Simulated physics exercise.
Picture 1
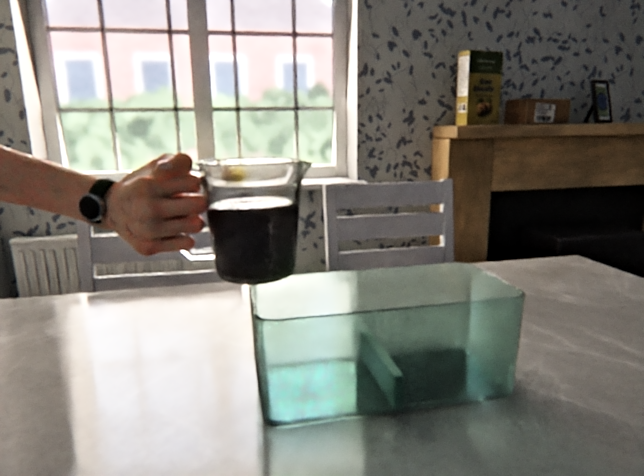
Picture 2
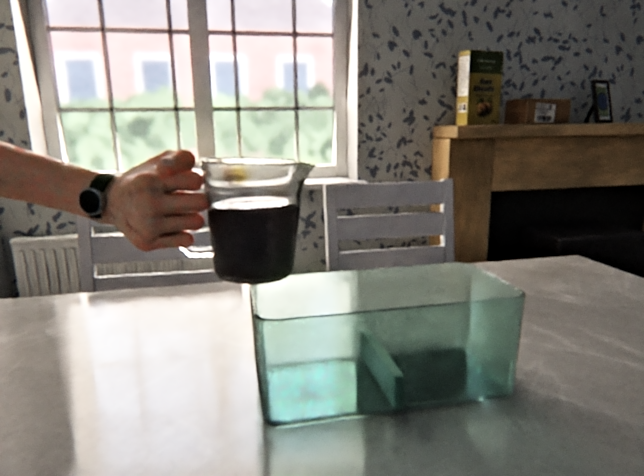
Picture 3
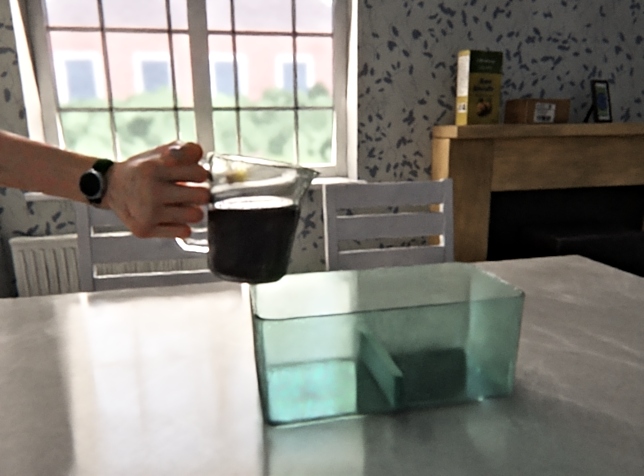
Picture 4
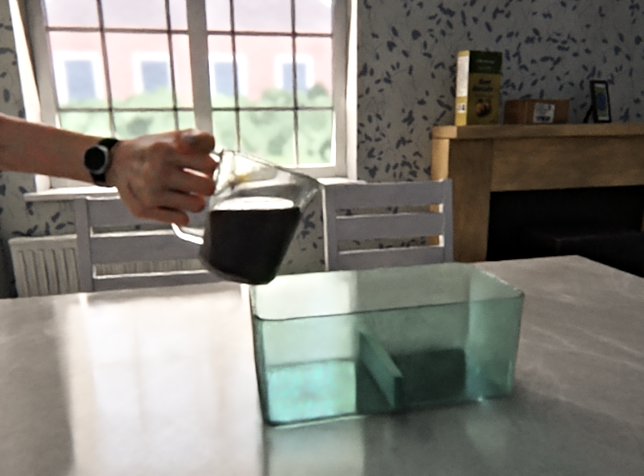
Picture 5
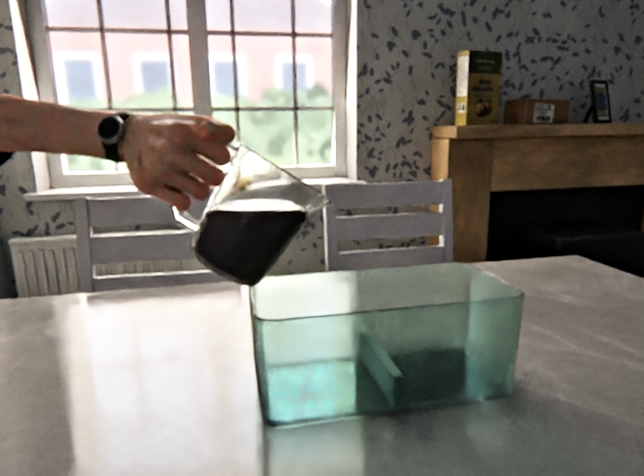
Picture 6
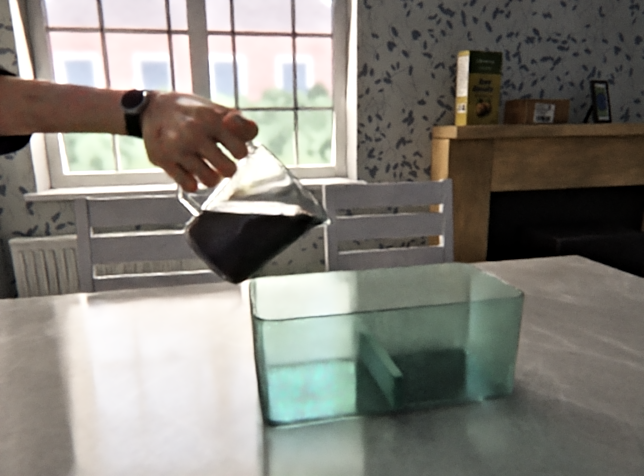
In a dining room, a hand wearing a watch tilts a glass jug of dark liquid rightward above a divided, greenish clear basin.
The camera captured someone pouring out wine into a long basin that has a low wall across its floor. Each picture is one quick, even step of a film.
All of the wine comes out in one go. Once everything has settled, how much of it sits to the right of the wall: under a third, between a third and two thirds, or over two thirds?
The share right of the wall is a minor part, beneath one third.
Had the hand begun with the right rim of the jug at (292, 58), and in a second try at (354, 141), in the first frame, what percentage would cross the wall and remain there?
Around 25 percent first, around 95 percent second.
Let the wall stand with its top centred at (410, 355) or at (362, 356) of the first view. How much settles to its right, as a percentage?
In order, near 10 and 60 in a hundred.
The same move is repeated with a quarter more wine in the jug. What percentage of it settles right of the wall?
Estimated share: Close to 15 per cent.
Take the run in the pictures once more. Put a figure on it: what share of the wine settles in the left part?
Roughly 90 percent of it.
A moment on, the jug is tipped on its side and 63 per cent is still to pour, 20 is left of the wall and 0 right of it.
Next, the jug is tipped on its side and 22 per cent is still to pour, 68 is left of the wall and 1 right of it.
Then the jug is tipped on its side and 6 per cent is still to pour, 85 is left of the wall and 4 right of it.
Later the jug is tipped on its side and 1 per cent is still to pour, 90 is left of the wall and 6 right of it.
In the end 91 per cent lies left of the wall, 6 right of it and 2 outside.
